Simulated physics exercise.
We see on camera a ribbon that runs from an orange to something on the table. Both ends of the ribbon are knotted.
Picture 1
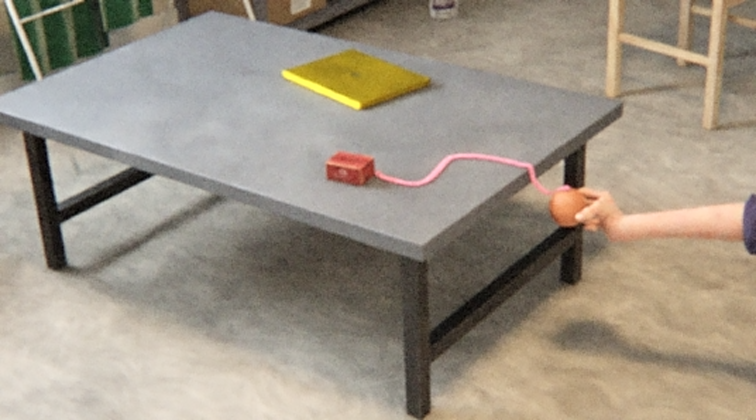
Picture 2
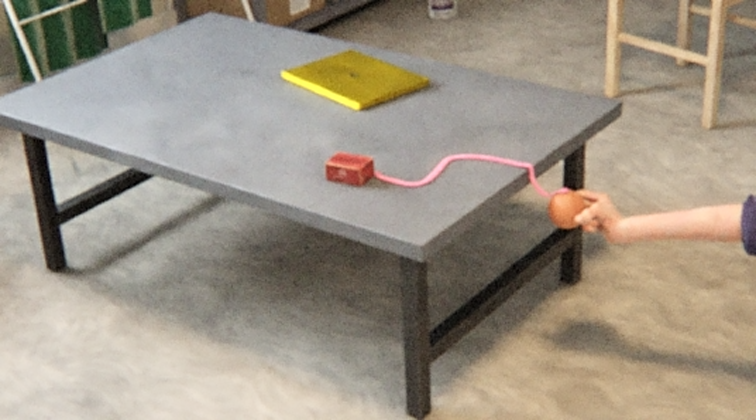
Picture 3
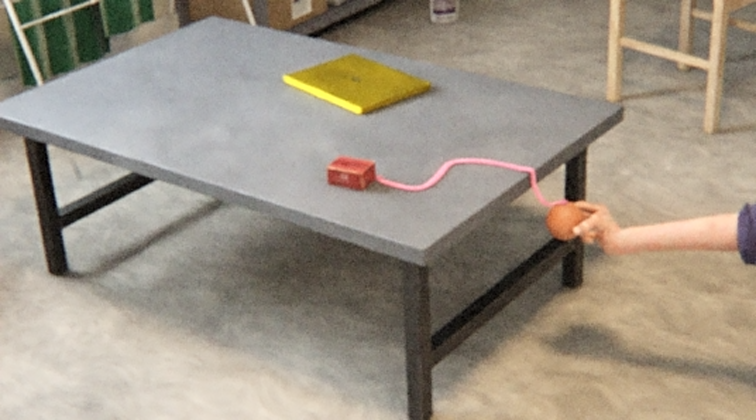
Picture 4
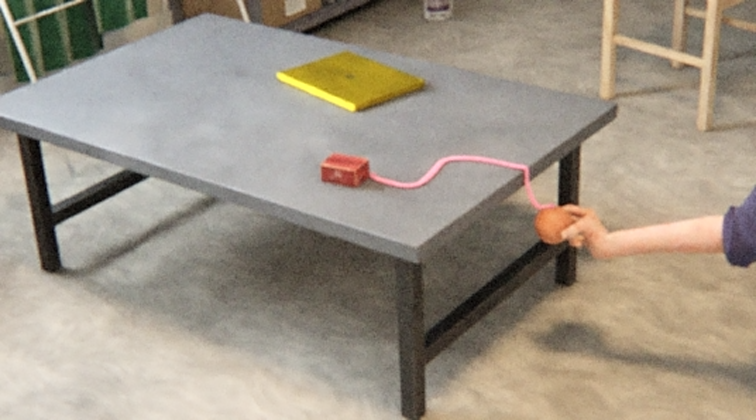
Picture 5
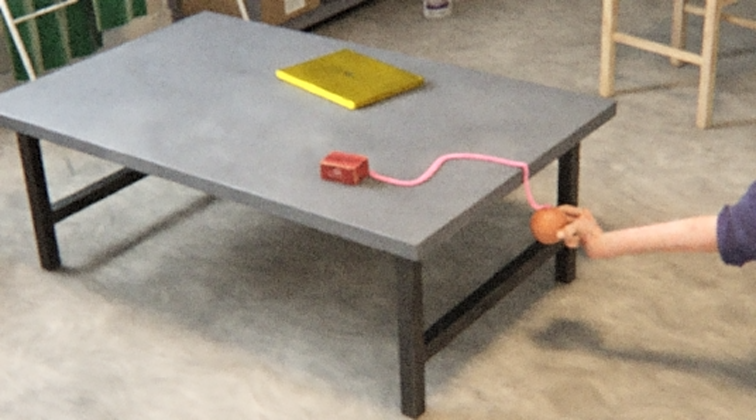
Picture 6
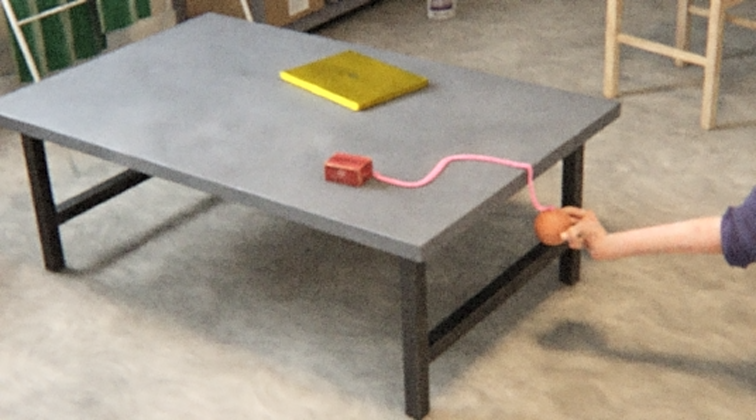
The clip shows a hand at the right holding an orange beside a gray table, a pink ribbon linking it to a red box. The hand lowers the orange slightly, while the box and a flat yellow object stay still.
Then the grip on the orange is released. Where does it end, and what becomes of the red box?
My prediction: My guess is the orange will get down to the ground; my guess is the red box will be taken down too.
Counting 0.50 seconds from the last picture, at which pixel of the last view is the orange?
(535, 352).
Then, 0.50 s after the last picture, orange on the floor near (535, 352); laptop unmoved; box over the edge.
Then, 0.84 s after the last picture, orange on the floor near (528, 357); laptop unmoved; box down on the floor.
At rest, orange on the floor near (535, 360); laptop unmoved; box down on the floor. The orange drops all the way and the red box is dragged off.
